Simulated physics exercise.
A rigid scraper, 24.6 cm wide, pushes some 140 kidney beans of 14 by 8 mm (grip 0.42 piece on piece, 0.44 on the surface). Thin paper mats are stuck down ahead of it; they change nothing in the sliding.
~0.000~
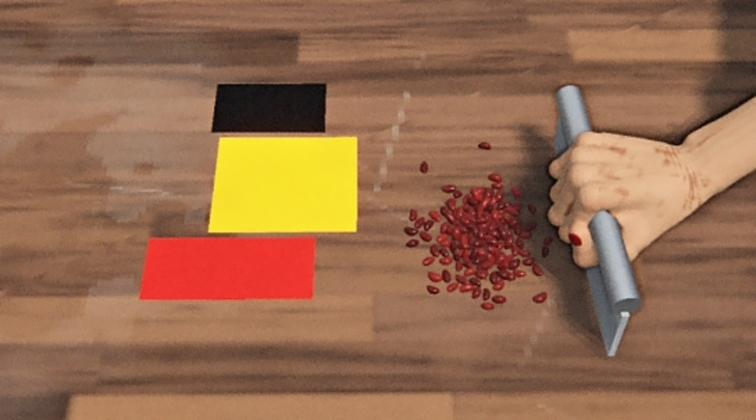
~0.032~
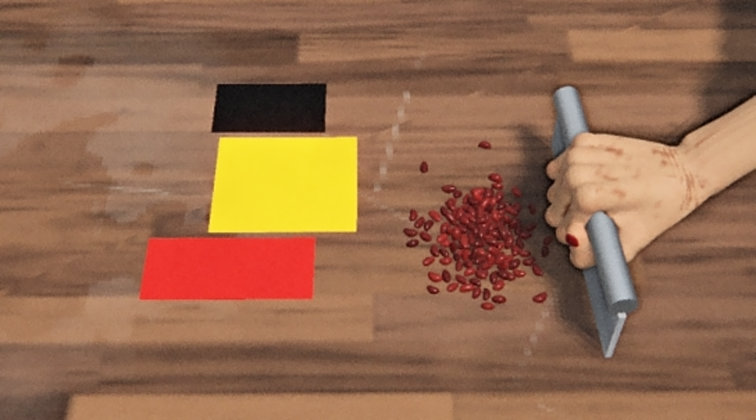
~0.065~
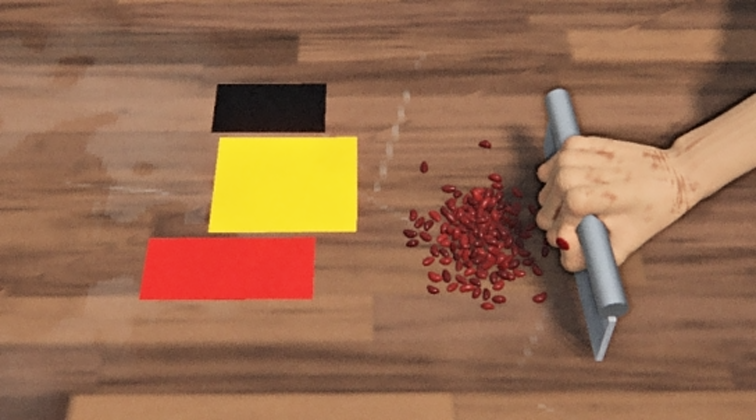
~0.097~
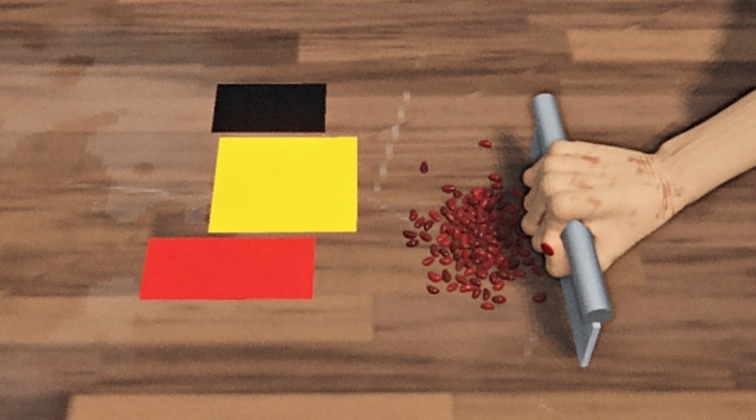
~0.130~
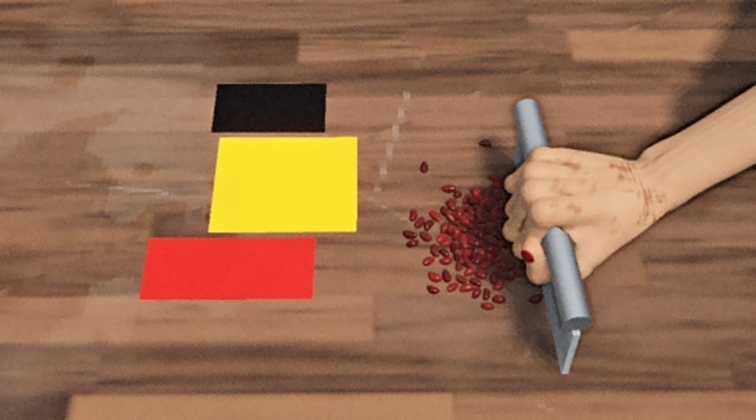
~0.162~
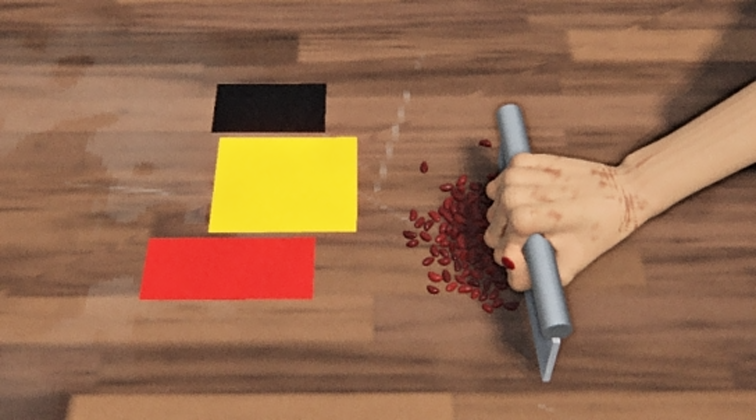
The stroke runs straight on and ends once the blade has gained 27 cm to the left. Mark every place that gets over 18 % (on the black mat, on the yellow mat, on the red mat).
On the black mat: Under; on the yellow mat: Under; on the red mat: Over.
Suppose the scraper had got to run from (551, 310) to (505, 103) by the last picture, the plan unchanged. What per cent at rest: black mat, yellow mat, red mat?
Black mat 0, yellow mat 45, red mat 25.
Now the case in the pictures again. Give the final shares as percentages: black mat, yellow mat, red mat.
Black mat 0, yellow mat 10, red mat 30.
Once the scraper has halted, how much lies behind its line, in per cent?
About 10 per cent.
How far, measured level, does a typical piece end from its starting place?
Some 24 cm.
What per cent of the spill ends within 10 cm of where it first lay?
About 5 per cent.
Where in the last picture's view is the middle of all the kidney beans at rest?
Near (246, 292).
After 0.39 s, scraper 19 cm from its start, spill 19 cm wide; yellow mat 10 %, off the mats 90 %.
After 0.62 s, scraper 29 cm from its start, spill 26 cm wide; red mat 30 %, yellow mat 15 %, off the mats 55 %.
After 0.81 s, scraper 29 cm from its start, spill 27 cm wide; red mat 30 %, yellow mat 15 %, off the mats 60 %.
In the end, at 2.9 s, red mat 30 %, yellow mat 10 %, black mat 0 %, off the mats 60 %.
